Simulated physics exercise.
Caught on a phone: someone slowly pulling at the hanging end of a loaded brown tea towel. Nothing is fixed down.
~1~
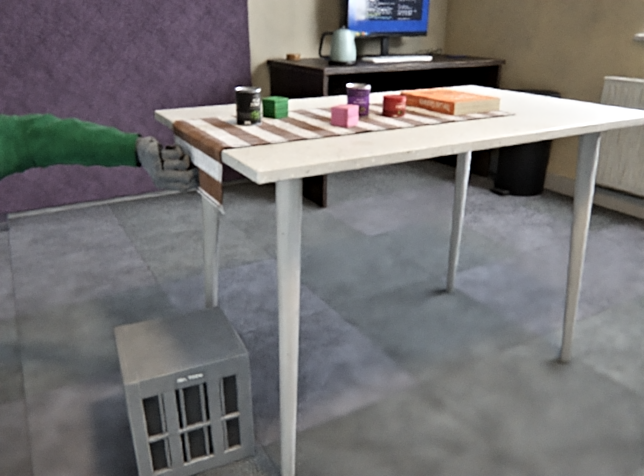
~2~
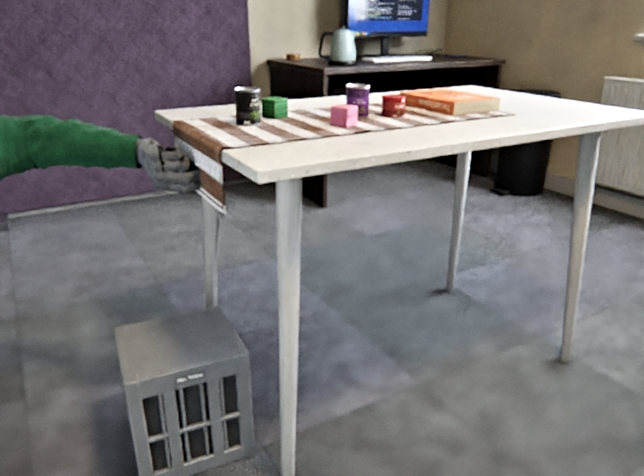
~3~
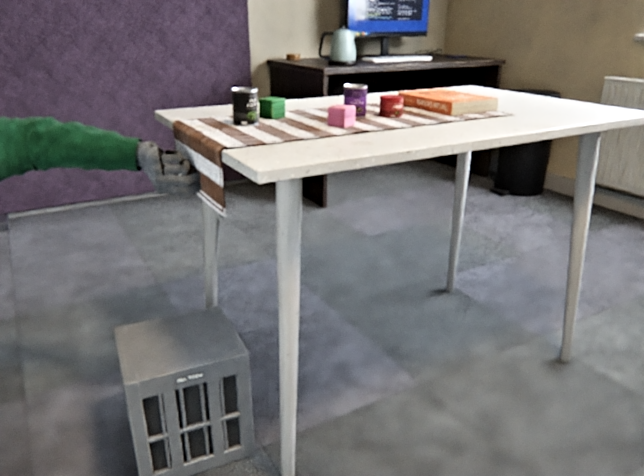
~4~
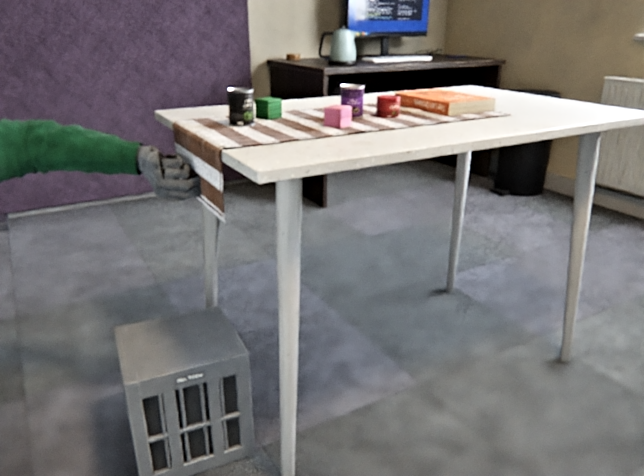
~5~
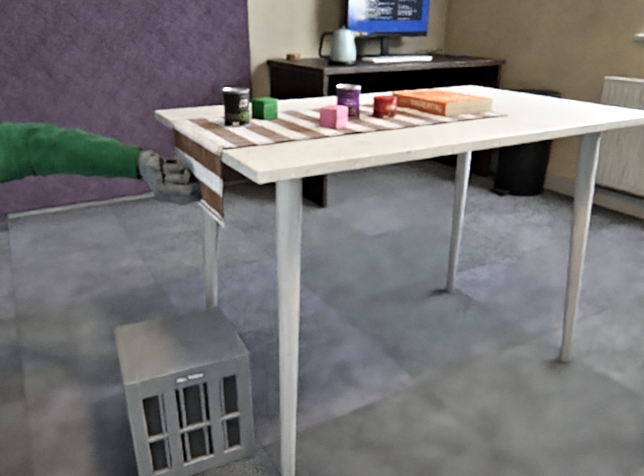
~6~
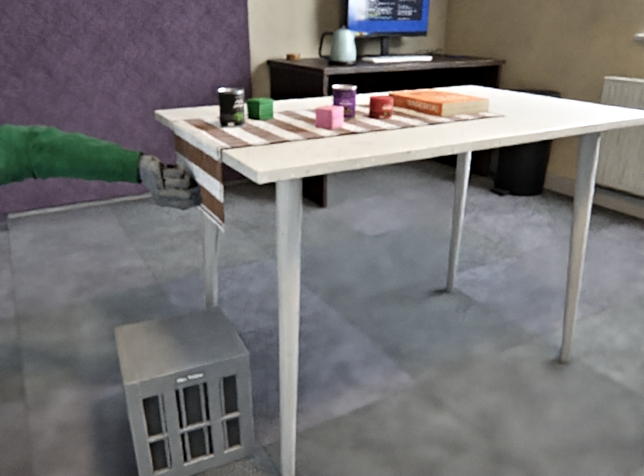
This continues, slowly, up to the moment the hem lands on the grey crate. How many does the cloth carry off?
Over the edge go three.
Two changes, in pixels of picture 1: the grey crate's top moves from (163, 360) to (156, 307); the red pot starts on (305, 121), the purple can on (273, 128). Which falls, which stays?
The red pot survives, the purple can goes over.
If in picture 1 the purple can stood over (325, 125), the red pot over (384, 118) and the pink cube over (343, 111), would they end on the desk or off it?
The purple can is carried off, the red pot does not fall, the pink cube keeps its place on top.
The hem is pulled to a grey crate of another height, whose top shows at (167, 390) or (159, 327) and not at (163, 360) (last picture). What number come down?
It would be 4 and 2.
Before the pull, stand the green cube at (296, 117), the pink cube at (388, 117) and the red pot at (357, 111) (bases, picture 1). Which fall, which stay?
The green cube drops off; the pink cube survives; the red pot remains up.
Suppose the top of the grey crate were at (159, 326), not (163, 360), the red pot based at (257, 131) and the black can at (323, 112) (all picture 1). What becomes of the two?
The red pot comes down; the black can survives.
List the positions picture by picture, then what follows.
The first frame shows hem (224, 214); black can (248, 89); green cube (275, 98); pink cube (345, 106); purple can (358, 85); red pot (394, 96); top of the crate (163, 359).
The second frame shows hem (227, 215); black can (247, 89).
The third frame shows hem (226, 218); green cube (272, 98).
The fourth frame shows hem (225, 222); pink cube (338, 107); top of the crate (163, 359).
The fifth frame shows hem (224, 228); purple can (349, 86).
The sixth frame shows hem (225, 233); black can (230, 90); green cube (260, 99); pink cube (330, 107); purple can (345, 86); red pot (381, 97).
A little later, hem near (204, 279); black can gone.
Next, hem on the crate; black can, green cube and pink cube gone.
When it is over, hem on the crate; black can, green cube and pink cube gone. The desk loses three.
